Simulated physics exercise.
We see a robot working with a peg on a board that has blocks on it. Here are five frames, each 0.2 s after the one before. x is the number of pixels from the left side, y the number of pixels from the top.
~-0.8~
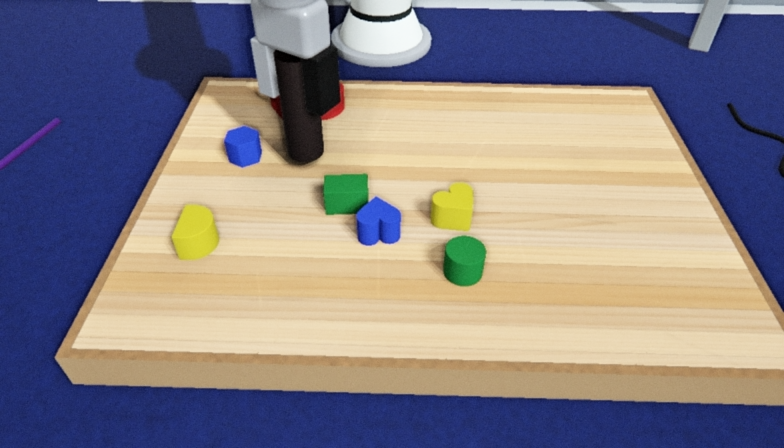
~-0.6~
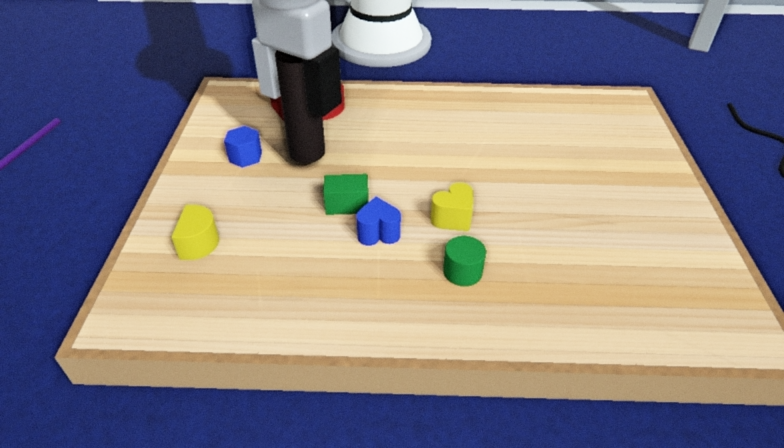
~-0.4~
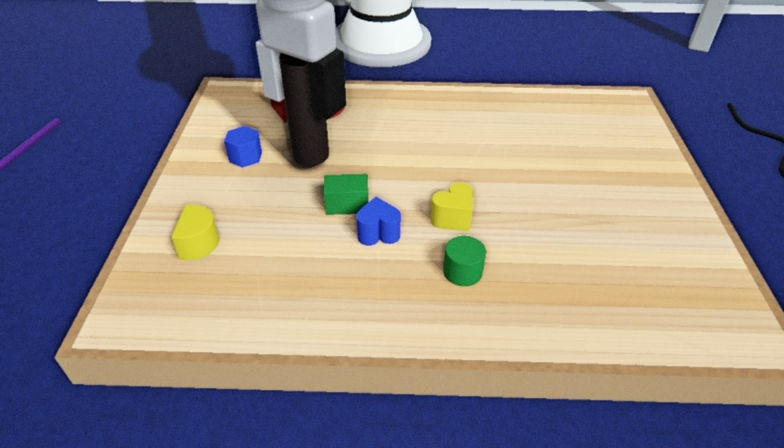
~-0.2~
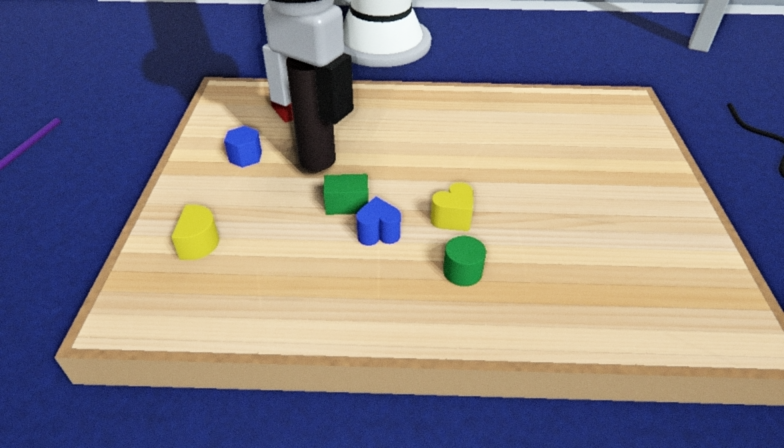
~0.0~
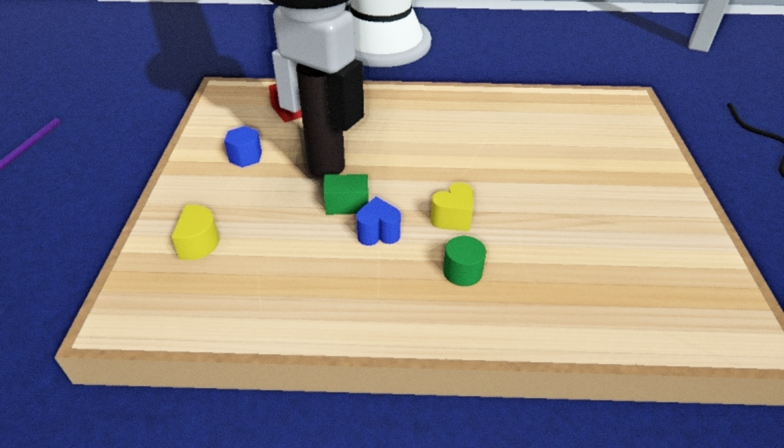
Robot arm with a dark peg moving slightly right and toward the viewer, nearing a green block among still coloured blocks.
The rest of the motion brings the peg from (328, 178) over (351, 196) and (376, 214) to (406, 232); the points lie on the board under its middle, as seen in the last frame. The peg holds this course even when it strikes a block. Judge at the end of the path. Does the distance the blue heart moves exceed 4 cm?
Yes
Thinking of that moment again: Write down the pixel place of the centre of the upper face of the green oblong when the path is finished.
My prediction: (408, 237).
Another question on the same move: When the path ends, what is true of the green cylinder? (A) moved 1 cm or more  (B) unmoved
I'll go with B - unmoved.
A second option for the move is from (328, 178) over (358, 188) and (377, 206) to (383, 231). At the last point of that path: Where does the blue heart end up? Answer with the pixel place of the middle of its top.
The top centre is at (377, 239).
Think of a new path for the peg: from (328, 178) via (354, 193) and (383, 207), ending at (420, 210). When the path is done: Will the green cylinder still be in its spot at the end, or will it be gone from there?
It holds its position.
On the path given first. One third of the way, peg at (350, 185); green oblong at (360, 195), turned 20° anticlockwise; blue heart at (382, 215), turned 20° clockwise.
Two thirds of the way, peg at (376, 202); green oblong at (385, 215); blue heart at (397, 237), turned 45° clockwise.
At the end, peg at (406, 220); green oblong at (408, 237), turned 15° clockwise; blue heart at (407, 261), turned 65° clockwise; yellow heart unmoved; green cylinder unmoved.
